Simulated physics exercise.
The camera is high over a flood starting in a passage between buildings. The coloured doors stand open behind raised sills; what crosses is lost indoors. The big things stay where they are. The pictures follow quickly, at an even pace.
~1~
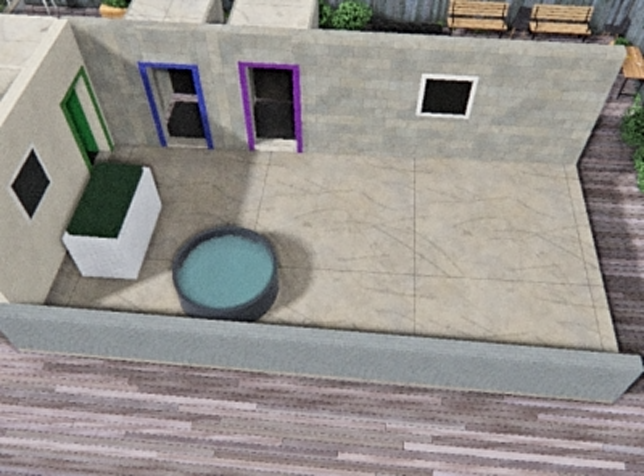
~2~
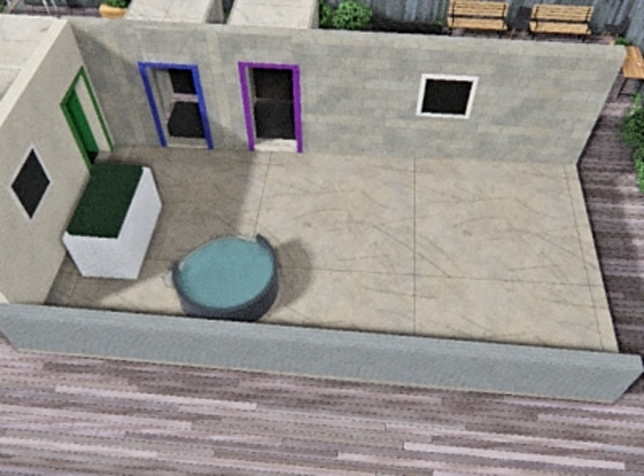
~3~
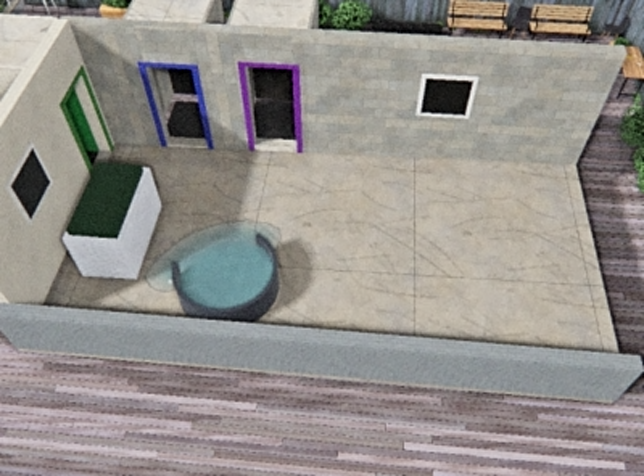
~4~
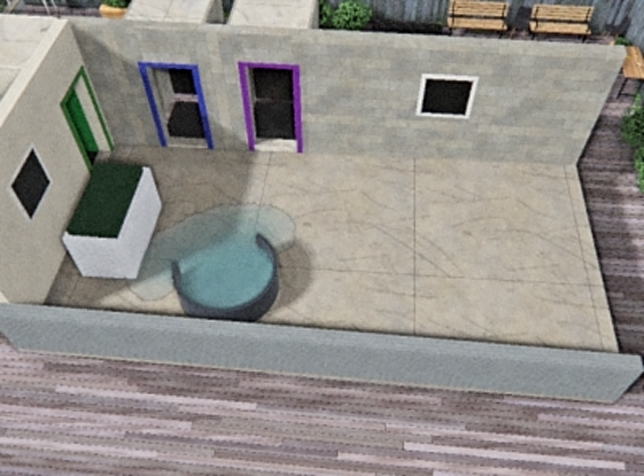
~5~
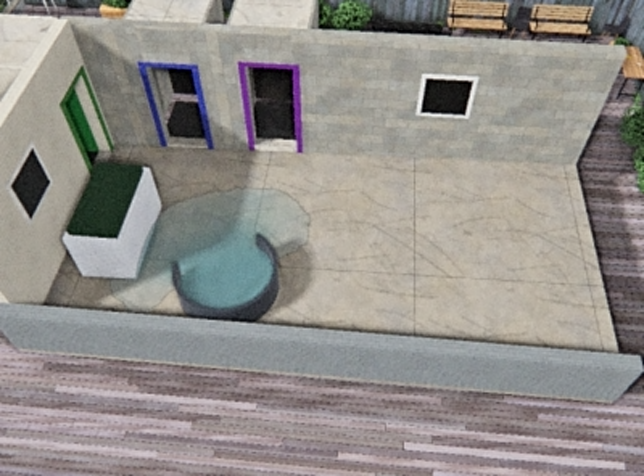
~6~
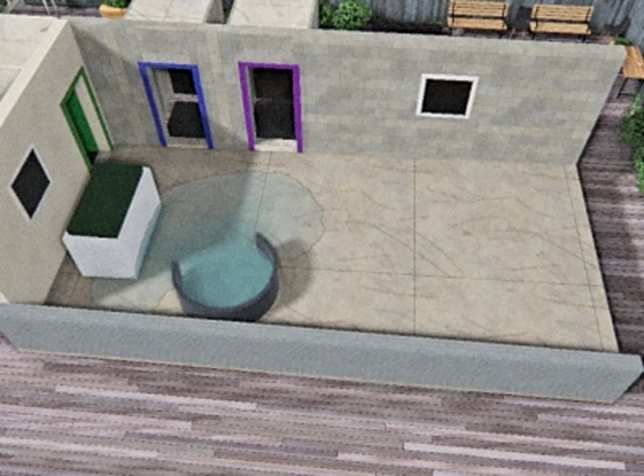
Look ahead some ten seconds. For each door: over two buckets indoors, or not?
The green door lets in a lot; the blue door lets in a lot; the purple door admits no more than that.
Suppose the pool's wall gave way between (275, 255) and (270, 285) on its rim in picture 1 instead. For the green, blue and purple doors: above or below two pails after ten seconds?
Then: Green lets less in, blue holds, purple stays under.
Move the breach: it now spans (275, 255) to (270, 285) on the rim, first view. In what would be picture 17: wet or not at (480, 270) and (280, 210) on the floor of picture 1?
As listed: Awash, not flooded.
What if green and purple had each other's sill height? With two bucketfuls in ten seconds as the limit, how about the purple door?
One by one: Purple door lets more in.
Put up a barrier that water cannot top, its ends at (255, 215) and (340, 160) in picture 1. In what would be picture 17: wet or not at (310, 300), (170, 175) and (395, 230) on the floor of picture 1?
In turn: Dry, wet, dry.
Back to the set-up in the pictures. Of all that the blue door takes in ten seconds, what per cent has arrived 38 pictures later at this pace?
Some 100 per cent.
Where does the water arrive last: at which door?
Last comes the one in green.
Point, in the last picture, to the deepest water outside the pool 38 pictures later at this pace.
Around (114, 147).
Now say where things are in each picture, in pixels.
The first frame shows still water in the pool at (226, 270).
In the second frame, water pours out on the pool's far side and has run to (170, 282).
In the third frame, the front is at (153, 281), out from the gap on the pool's far side.
In the fourth frame, water pours out on the pool's far side and has run to (135, 286).
In the fifth frame, the front is at (294, 204), out from the gap on the pool's far side.
In the sixth frame, the front is at (283, 179), out from the gap on the pool's far side.
A moment on, water covers 25 % of the floor; the green door not reached, the blue door wet at the sill, nothing in, the purple door wet at the sill, nothing in.
Next, water covers 25 % of the floor; the green door wet at the sill, nothing in, the blue door over two buckets in, the purple door wet at the sill, nothing in.
Then, water covers 35 % of the floor; the green door over two buckets in, the blue door far over two buckets in, the purple door wet at the sill, nothing in.
Later, water covers 45 % of the floor; the green door far over two buckets in, the blue door far over two buckets in, the purple door wet at the sill, nothing in.
In the end, water covers 25 % of the floor; the green door far over two buckets in, the blue door far over two buckets in, the purple door wet at the sill, nothing in.
